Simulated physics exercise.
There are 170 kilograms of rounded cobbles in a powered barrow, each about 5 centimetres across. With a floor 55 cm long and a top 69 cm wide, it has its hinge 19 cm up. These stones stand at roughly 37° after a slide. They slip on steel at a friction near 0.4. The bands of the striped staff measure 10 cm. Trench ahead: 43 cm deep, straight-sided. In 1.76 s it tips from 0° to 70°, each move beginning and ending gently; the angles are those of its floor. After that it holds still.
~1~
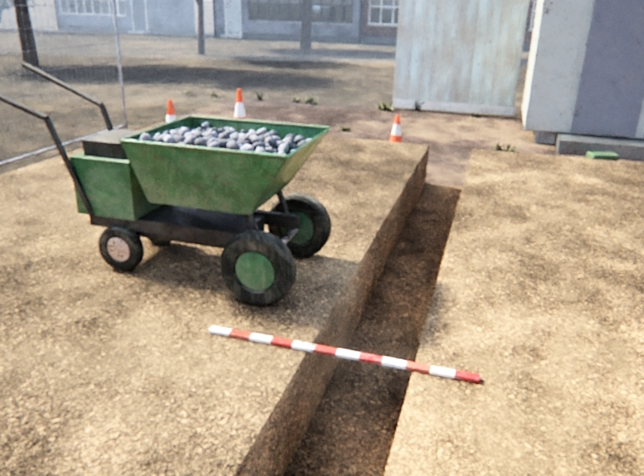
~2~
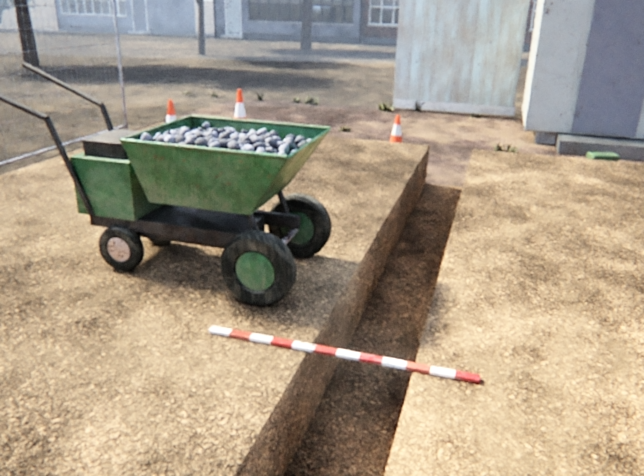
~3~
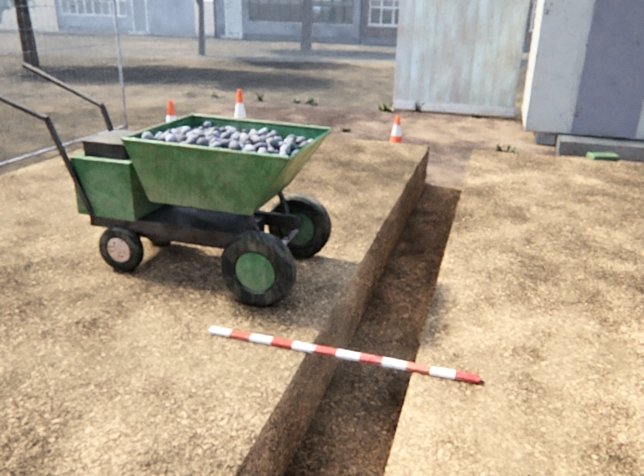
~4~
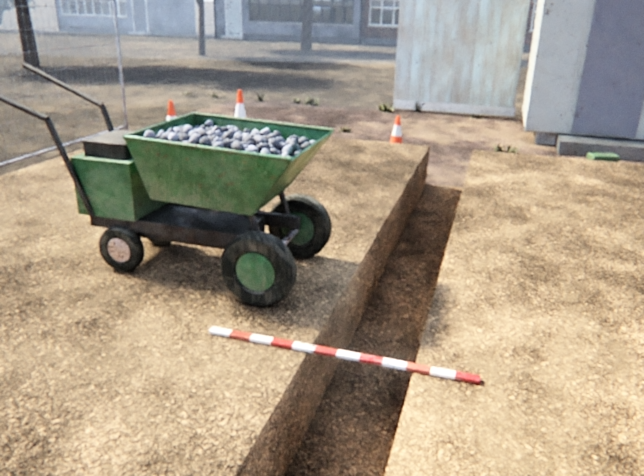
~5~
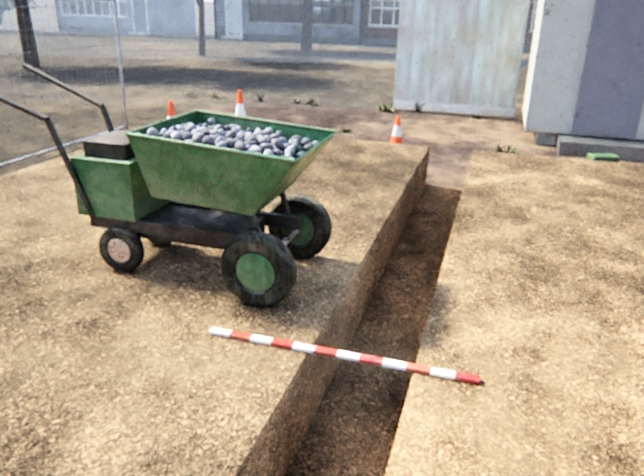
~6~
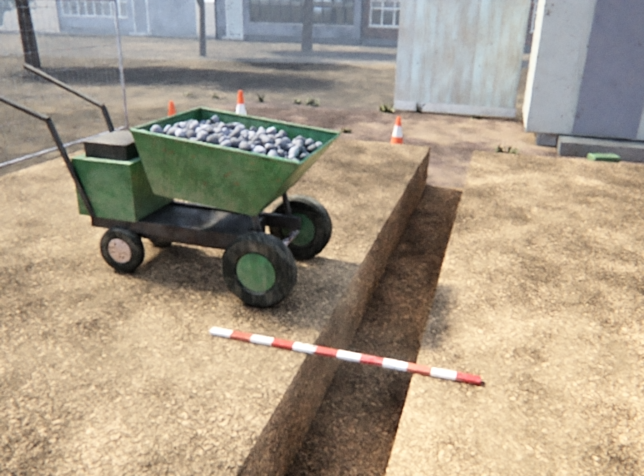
In this clip, a green wheeled cart loaded with grey stones stands on sandy ground beside a straight trench crossed by a red and white striped staff, and its tray tilts slightly forward to the right, the stones staying inside.
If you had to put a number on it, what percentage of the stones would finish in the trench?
I'd put it at about 73 percent.
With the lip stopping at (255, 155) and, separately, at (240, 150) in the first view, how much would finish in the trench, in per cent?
The first start gives about 95 per cent, the second about 100.
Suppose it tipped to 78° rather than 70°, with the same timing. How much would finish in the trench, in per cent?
Trench share: Approx. 70%.
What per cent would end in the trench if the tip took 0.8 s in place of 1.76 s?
In that case some 55 per cent.
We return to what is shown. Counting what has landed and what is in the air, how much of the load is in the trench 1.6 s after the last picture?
I'd put it near 25 per cent.
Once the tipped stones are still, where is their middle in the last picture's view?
(410, 351).
Then, 1.0 s after the last picture the floor is at 59°, 99 % in the tray, 1 % in the trench; the foremost stones are at (402, 246).
Then, 1.6 s after the last picture the floor is at 70°, 57 % in the tray, 26 % in the trench, 18 % past the trench; the foremost stones are at (525, 314).
Then, 1.9 s after the last picture the floor is at 70°, 33 % in the tray, 40 % in the trench, 27 % past the trench; the foremost stones are at (591, 327).
Then, 3.9 s after the last picture the floor is at 70°, 0 % in the tray, 73 % in the trench, 27 % past the trench; the foremost stones are at (617, 330).
